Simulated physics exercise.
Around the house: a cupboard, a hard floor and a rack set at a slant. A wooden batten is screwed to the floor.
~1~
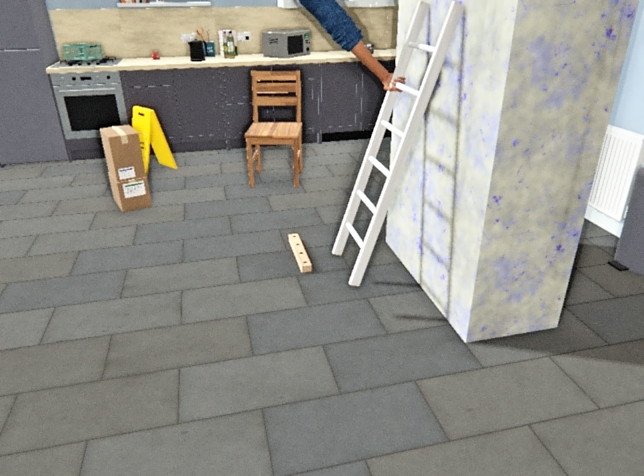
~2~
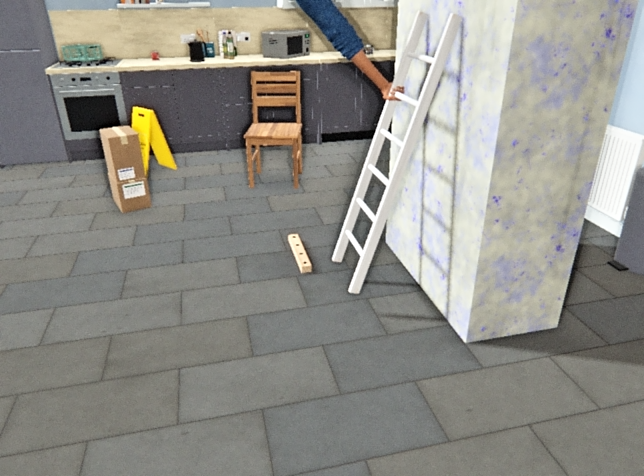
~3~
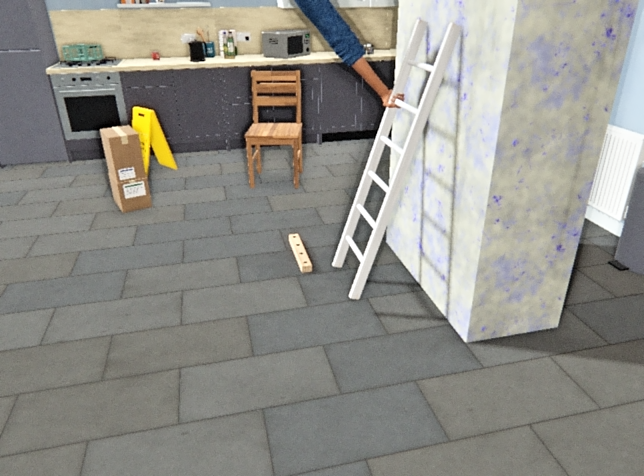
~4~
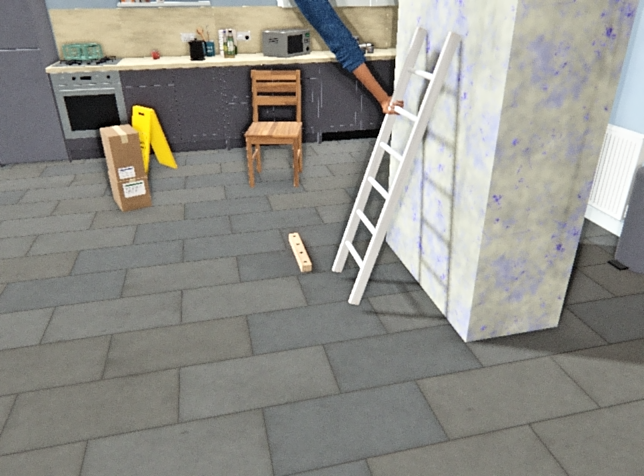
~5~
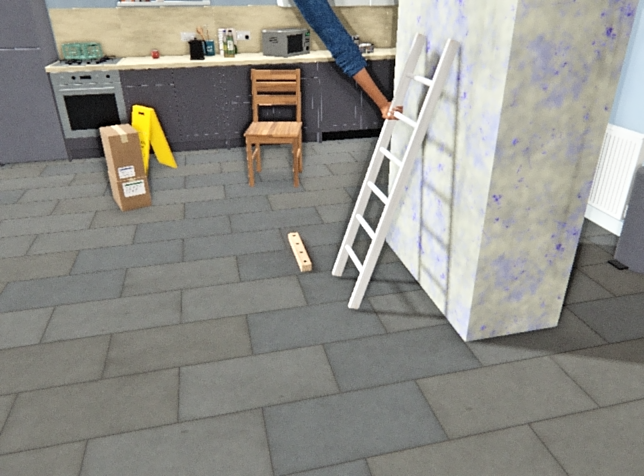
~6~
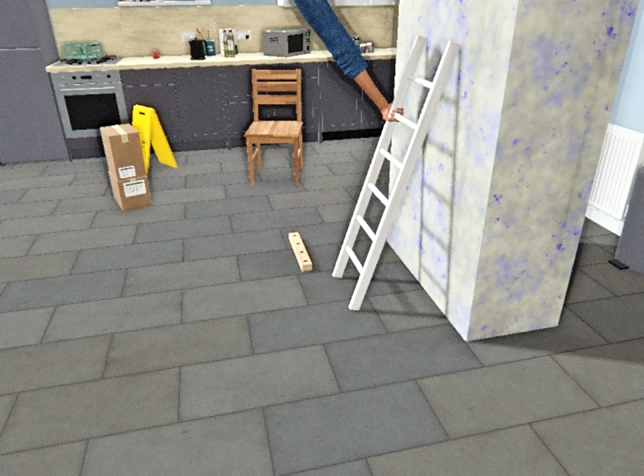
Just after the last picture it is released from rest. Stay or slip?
As it turns out, the white rack stays up.
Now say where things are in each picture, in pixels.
The first picture shows still on the way; white rack (388, 149); batten (300, 252).
The second picture shows still on the way; white rack (387, 158); batten (299, 252).
The third picture shows still on the way; white rack (387, 165); batten (300, 252).
The fourth picture shows still on the way; white rack (386, 171); batten (300, 251).
The fifth picture shows still on the way; white rack (386, 176); batten (299, 251).
The sixth picture shows in place, still held; white rack (386, 178); batten (300, 251).
Then, 0.26 s on from there, white rack at rest near (387, 178).
In the end, the white rack holds its place, near (387, 178).
